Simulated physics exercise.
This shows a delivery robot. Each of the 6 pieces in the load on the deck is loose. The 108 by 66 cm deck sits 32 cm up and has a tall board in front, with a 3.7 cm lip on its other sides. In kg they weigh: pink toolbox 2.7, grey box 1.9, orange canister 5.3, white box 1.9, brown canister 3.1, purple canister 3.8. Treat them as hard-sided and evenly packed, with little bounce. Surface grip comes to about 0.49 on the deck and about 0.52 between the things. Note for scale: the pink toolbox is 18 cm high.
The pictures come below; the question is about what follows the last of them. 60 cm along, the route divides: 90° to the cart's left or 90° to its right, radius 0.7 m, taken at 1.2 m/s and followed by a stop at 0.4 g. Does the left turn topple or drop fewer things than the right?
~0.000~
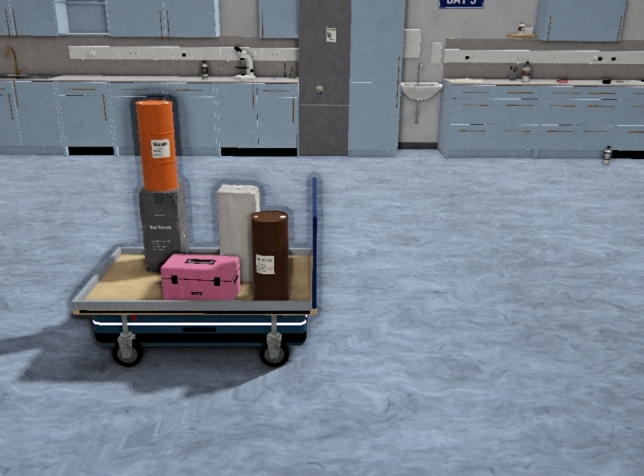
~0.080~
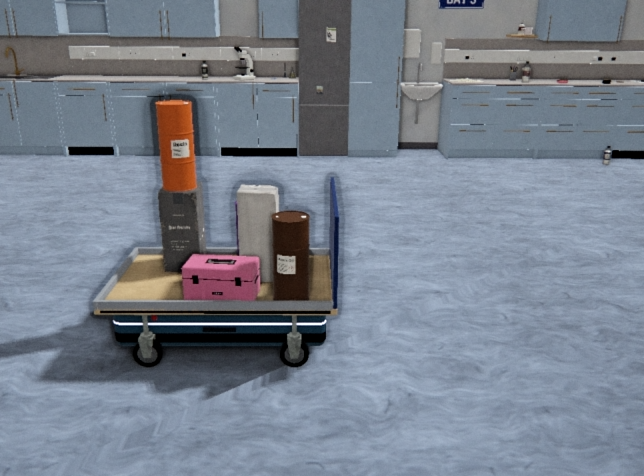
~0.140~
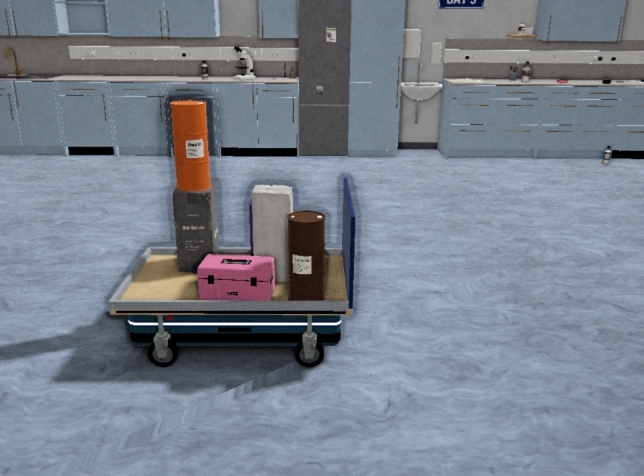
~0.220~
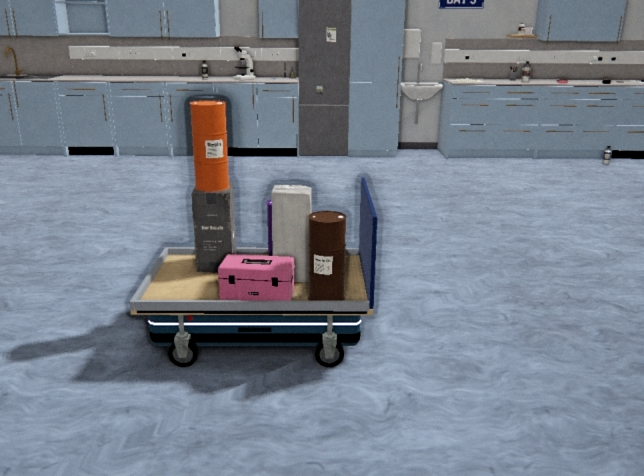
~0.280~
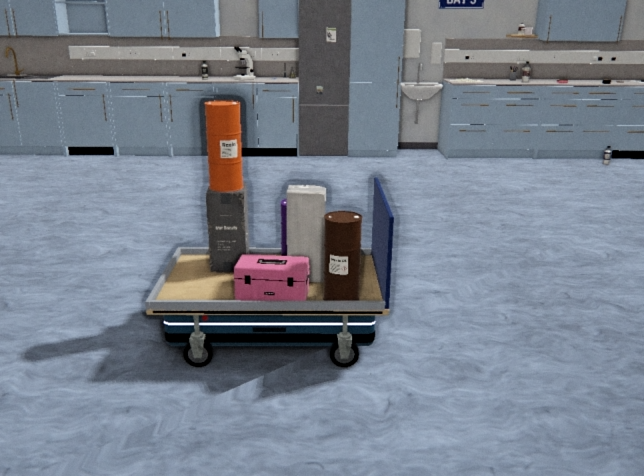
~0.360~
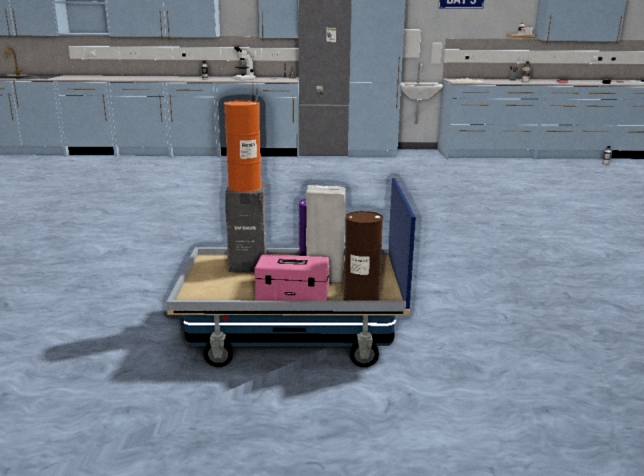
Yes.
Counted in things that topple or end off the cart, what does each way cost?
With a left turn it's 3; with a right turn it's 5.
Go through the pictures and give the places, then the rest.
The first picture shows cart 0 cm along; pink toolbox (202, 279); grey box (165, 226).
The second picture shows cart 10 cm along; brown canister (291, 258).
The third picture shows cart 17 cm along; orange canister (191, 146); white box (273, 234).
The fourth picture shows cart 26 cm along; brown canister (327, 258).
The fifth picture shows cart 34 cm along; orange canister (224, 146); white box (307, 234).
The sixth picture shows cart 43 cm along; pink toolbox (293, 280); grey box (247, 227).
Turning left. At 0.96 s, cart 115 cm along, turned 33°; brown canister now off the cart; white box 25° off upright.
After 1.96 s, cart 218 cm along, turned 90°; grey box 9° off upright near (368, 179); white box on its side; orange canister 9° off upright.
After 2.66 s, cart 218 cm along, turned 90°, stopped; grey box 24° off upright near (367, 176); orange canister upside down; white box on its side.
In the end (4.0 s), off the cart, brown canister; toppled on the deck, orange canister and white box; the other 3 under 10 cm from the start. In the last view, pink toolbox near (421, 190).
Turning right instead, grey box, orange canister, white box, brown canister and purple canister tipped over or off the cart, 5 of 6 in all.
